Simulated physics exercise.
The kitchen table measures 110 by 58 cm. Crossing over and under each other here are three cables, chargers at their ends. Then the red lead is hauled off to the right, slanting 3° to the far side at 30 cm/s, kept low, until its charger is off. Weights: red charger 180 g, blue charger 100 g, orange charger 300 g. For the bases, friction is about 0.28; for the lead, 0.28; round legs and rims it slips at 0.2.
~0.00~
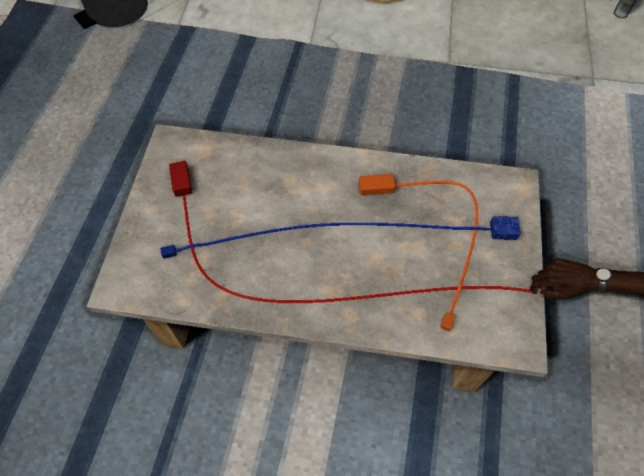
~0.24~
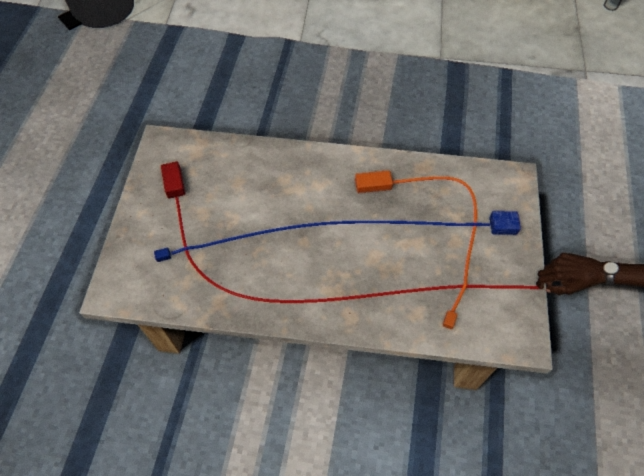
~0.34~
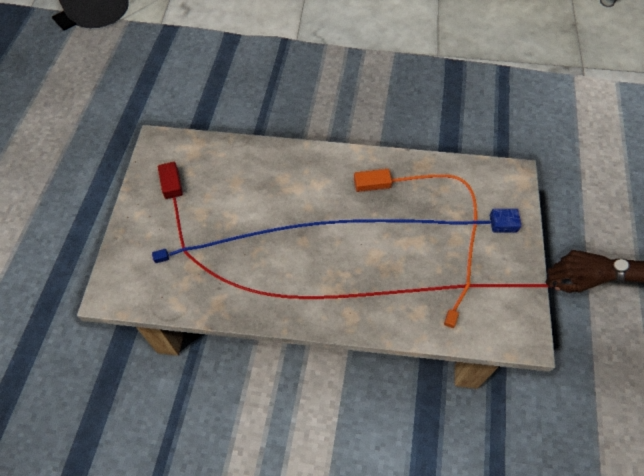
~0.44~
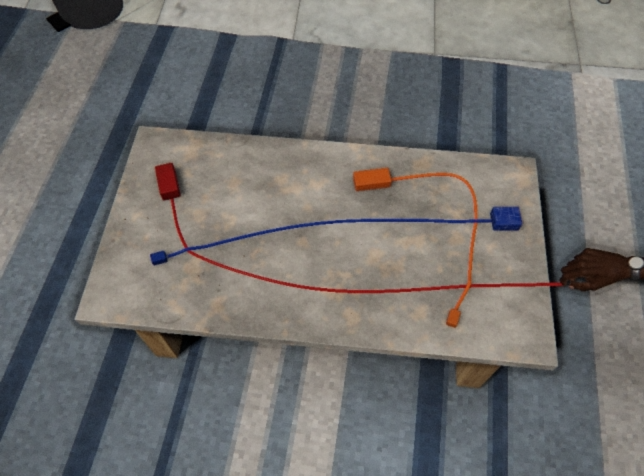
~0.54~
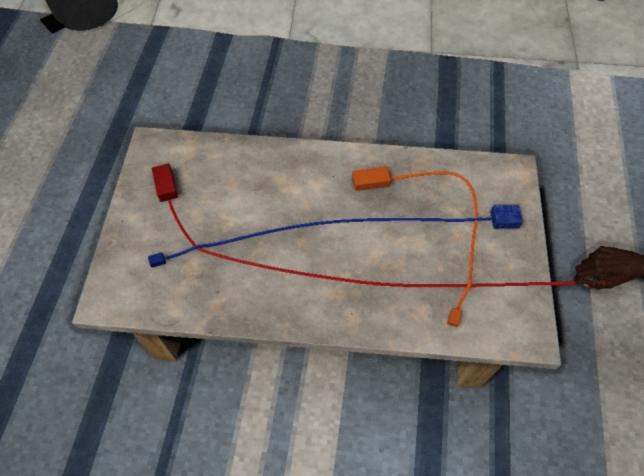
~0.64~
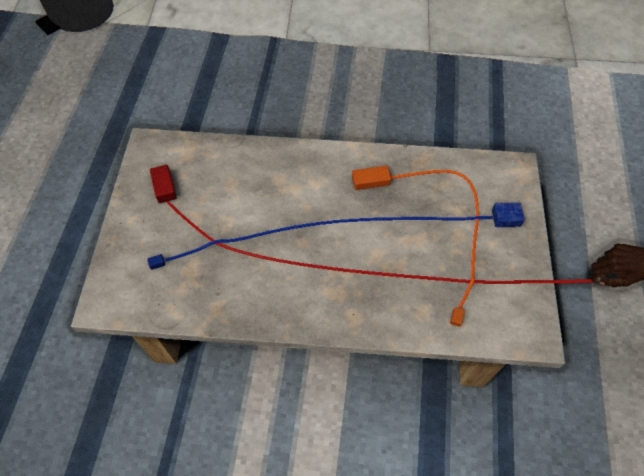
A dark-skinned hand at the right edge pulls the end of a red cable steadily rightward, drawing its deep curve into a flatter line across the blue and orange cables, while the view drifts slightly. The red charger sits upper left, the orange one at upper centre, the blue one at right. All lie on a mottled grey table over a striped blue rug, seen from above.
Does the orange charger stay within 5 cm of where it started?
No.
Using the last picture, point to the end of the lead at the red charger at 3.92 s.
(546, 240), roughly.
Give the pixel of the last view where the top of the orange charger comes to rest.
Rest point, last frame: Approx. (412, 186).
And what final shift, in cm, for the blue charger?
About: Blue charger over the edge.
At 1.7 s, the red lead's tail end at (285, 206); red charger 27 cm off its start.
At 2.8 s, the red lead's tail end at (416, 227); red charger 60 cm off its start, blue plug 1 cm off its start.
At 3.9 s, the red lead's tail end at (546, 240); orange charger 1 cm off its start at (375, 177), red charger 92 cm off its start at (531, 237), blue plug 18 cm off its start at (232, 251).
At 5.0 s, the red lead has left the top; orange charger 11 cm off its start, red charger over the edge, blue plug over the edge.
At 5.5 s, the red lead has left the top; orange charger 11 cm off its start at (412, 186), red charger over the edge, blue plug over the edge, orange plug over the edge.
